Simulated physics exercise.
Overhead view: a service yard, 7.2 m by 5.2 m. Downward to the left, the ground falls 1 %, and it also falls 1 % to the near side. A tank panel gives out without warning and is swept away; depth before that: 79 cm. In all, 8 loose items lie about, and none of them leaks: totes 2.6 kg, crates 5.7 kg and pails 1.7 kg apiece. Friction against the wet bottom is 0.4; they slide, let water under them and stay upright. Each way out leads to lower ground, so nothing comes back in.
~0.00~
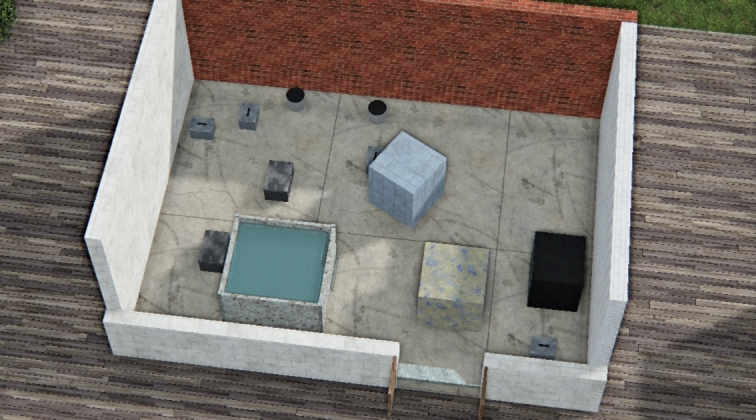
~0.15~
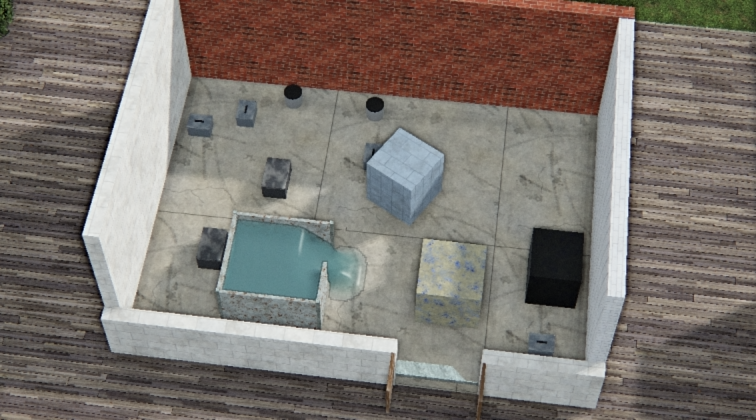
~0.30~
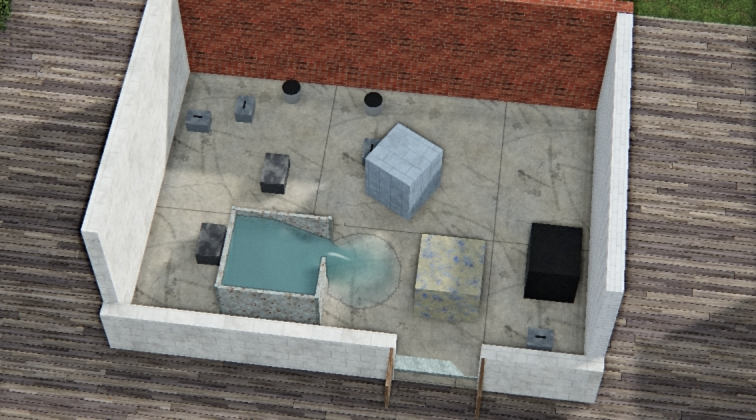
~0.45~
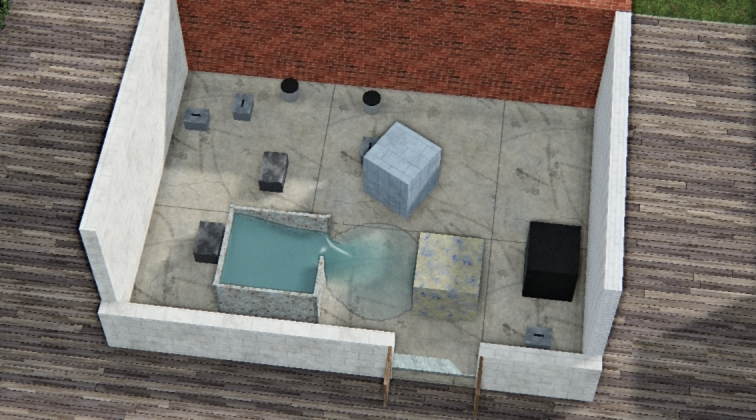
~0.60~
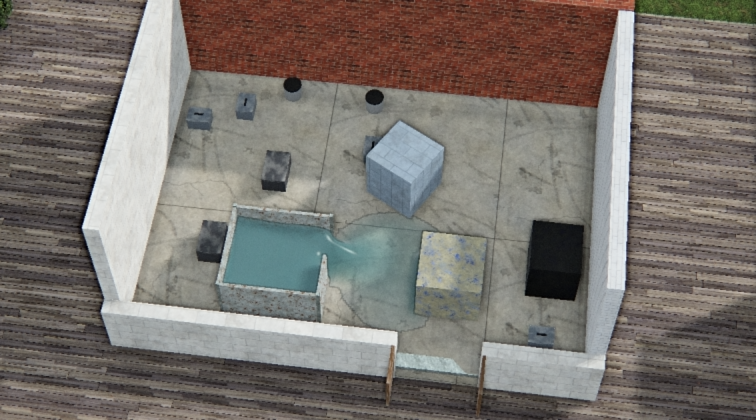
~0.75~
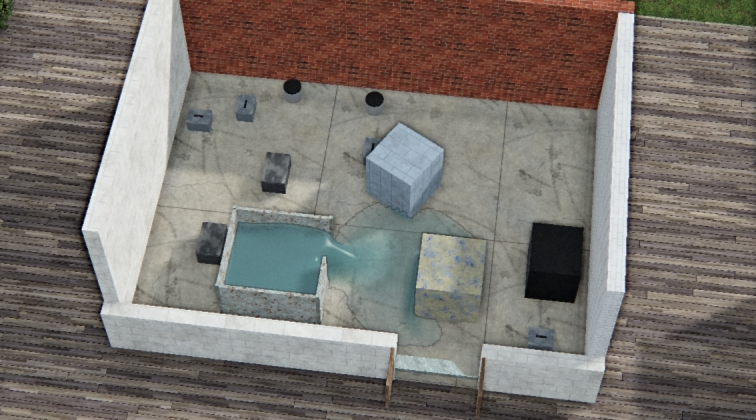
A walled yard with a brick back wall held a stone-sided tank of water, whose right side broke open, and water poured out and spread across the floor around a speckled block while the crates stayed put.
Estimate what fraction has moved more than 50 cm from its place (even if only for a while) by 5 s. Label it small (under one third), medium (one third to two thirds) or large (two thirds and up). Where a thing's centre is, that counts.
Small.
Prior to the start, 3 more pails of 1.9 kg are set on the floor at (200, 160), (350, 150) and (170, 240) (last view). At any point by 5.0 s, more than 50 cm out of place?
Reading them off in order: Not beyond, not beyond, not beyond.
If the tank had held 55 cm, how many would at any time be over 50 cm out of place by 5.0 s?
Under that setup the answer is 0.
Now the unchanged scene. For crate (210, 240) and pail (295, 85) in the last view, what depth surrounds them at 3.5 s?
Depths: Near 0 cm, then near 0 cm.
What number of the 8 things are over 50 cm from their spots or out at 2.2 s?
I get 0.
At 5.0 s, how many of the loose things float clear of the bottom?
Total: 1.
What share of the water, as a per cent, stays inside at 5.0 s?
86 %.
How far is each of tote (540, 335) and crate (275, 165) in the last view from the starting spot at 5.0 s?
0 cm, then 0 cm.
After 1.1 s 0 of 8 are over 50 cm from their spots; 0 afloat.
After 2.2 s 0 of 8 are over 50 cm from their spots; 0 afloat.
After 3.5 s 0 of 8 are over 50 cm from their spots; 0 afloat.
After 5.0 s 0 of 8 are over 50 cm from their spots, and 0 have been at some point; 1 afloat.
